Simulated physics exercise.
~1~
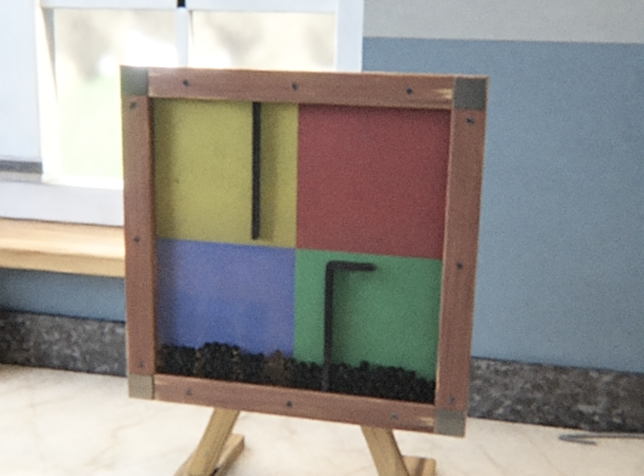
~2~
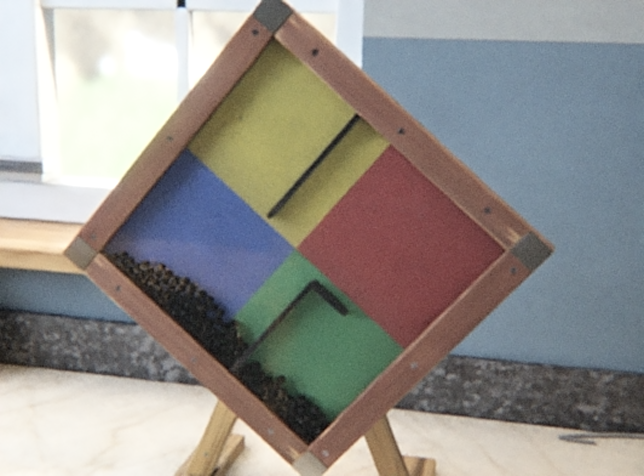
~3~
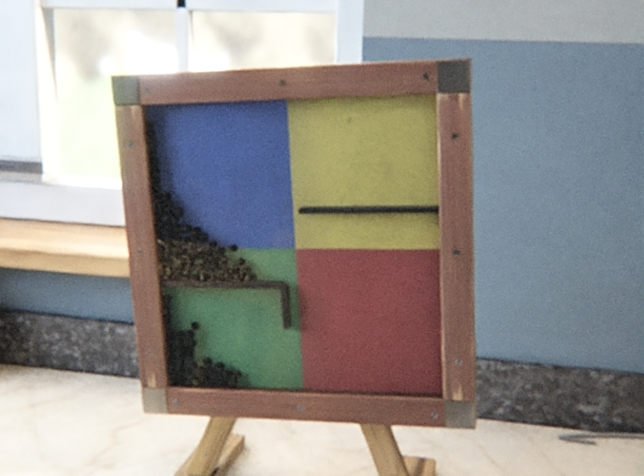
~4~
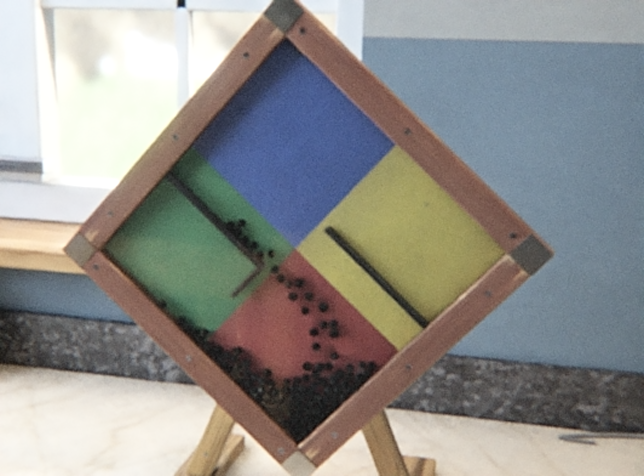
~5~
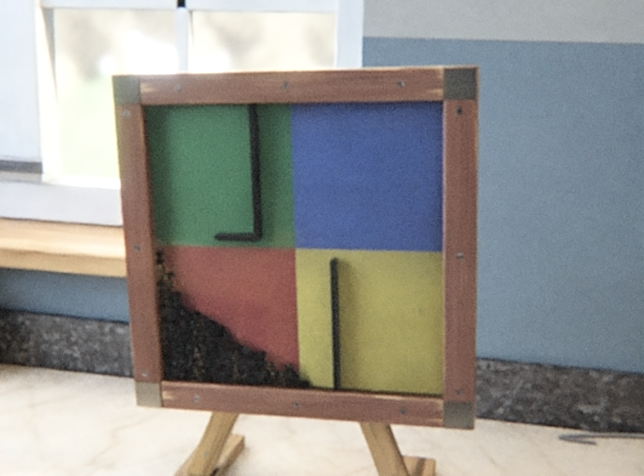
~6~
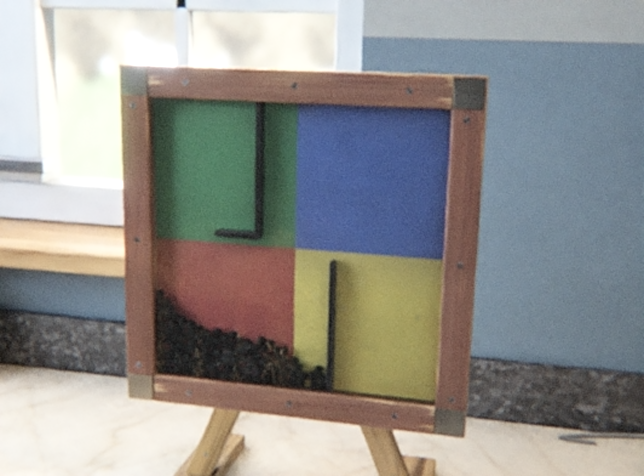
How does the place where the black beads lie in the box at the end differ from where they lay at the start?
At the start the beads lay in a low layer across the whole bottom, in the blue and green quarters. By the end they were heaped further left and a little higher, mostly in the red quarter with a few in the yellow.
A wooden-framed box with four coloured quarters turned clockwise on its stand until it was upside down, its black beads sliding along the left side, spilling off an inner ledge and settling in the lower left, mostly in red with a few in yellow.
